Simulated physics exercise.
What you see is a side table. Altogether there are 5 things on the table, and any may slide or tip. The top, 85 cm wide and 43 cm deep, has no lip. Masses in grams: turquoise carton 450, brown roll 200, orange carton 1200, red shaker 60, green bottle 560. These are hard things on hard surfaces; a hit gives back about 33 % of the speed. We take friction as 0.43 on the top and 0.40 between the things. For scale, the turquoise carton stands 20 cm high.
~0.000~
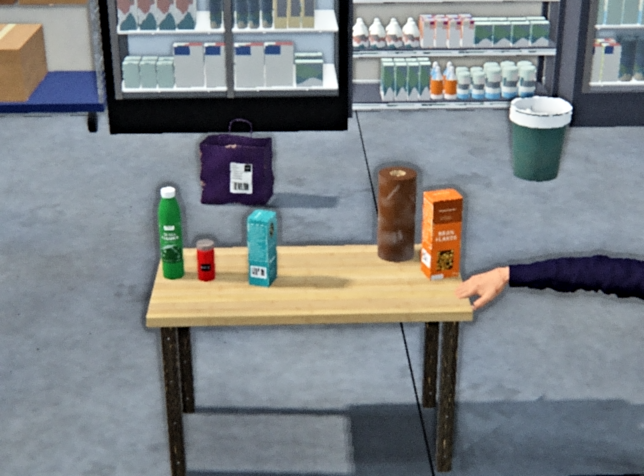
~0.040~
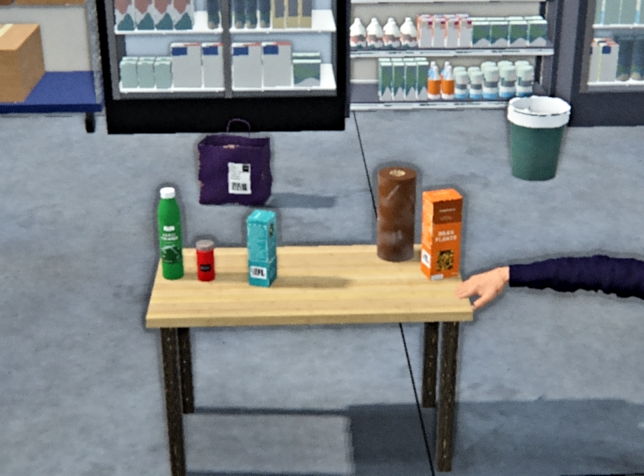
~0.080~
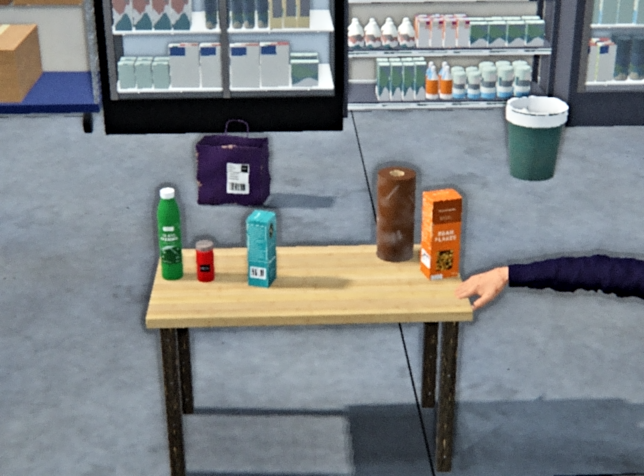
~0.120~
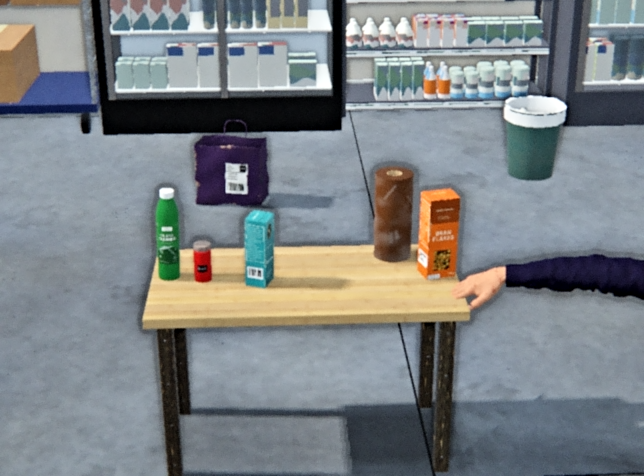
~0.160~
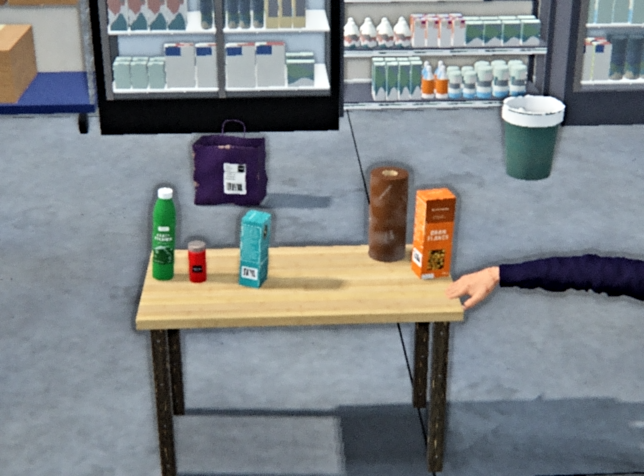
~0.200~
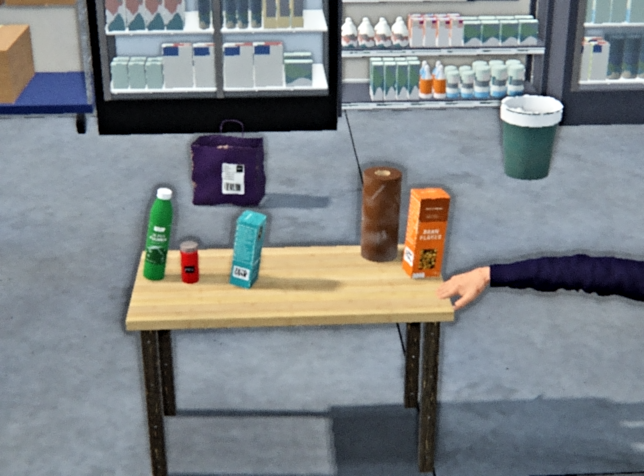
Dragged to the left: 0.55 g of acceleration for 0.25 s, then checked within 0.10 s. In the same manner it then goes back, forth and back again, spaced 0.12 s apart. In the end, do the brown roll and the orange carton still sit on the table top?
The brown roll is still there. The orange carton is still there.
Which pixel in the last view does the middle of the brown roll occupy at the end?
At about (303, 238).
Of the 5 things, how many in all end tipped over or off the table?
5.
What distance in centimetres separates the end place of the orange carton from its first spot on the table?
Some 22 cm.
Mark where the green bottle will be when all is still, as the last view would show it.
End point: Approx. (203, 258).
After 0.50 s, table along by 24 cm; brown roll 25° off upright near (297, 214); orange carton 9° off upright near (356, 233); green bottle on its side.
After 0.90 s, brown roll on its side near (295, 241); orange carton on its side near (356, 266); red shaker on its side.
After 1.40 s, table along by 24 cm; brown roll on its side near (227, 242); orange carton on its side near (298, 277); red shaker on its side.
After 1.90 s, red shaker now off the table; brown roll on its side near (298, 239); orange carton on its side near (370, 275).
In the end (2.5 s), off the table, red shaker; toppled on the table, turquoise carton, brown roll, orange carton and green bottle. In the last view, brown roll near (303, 238), orange carton near (375, 275).
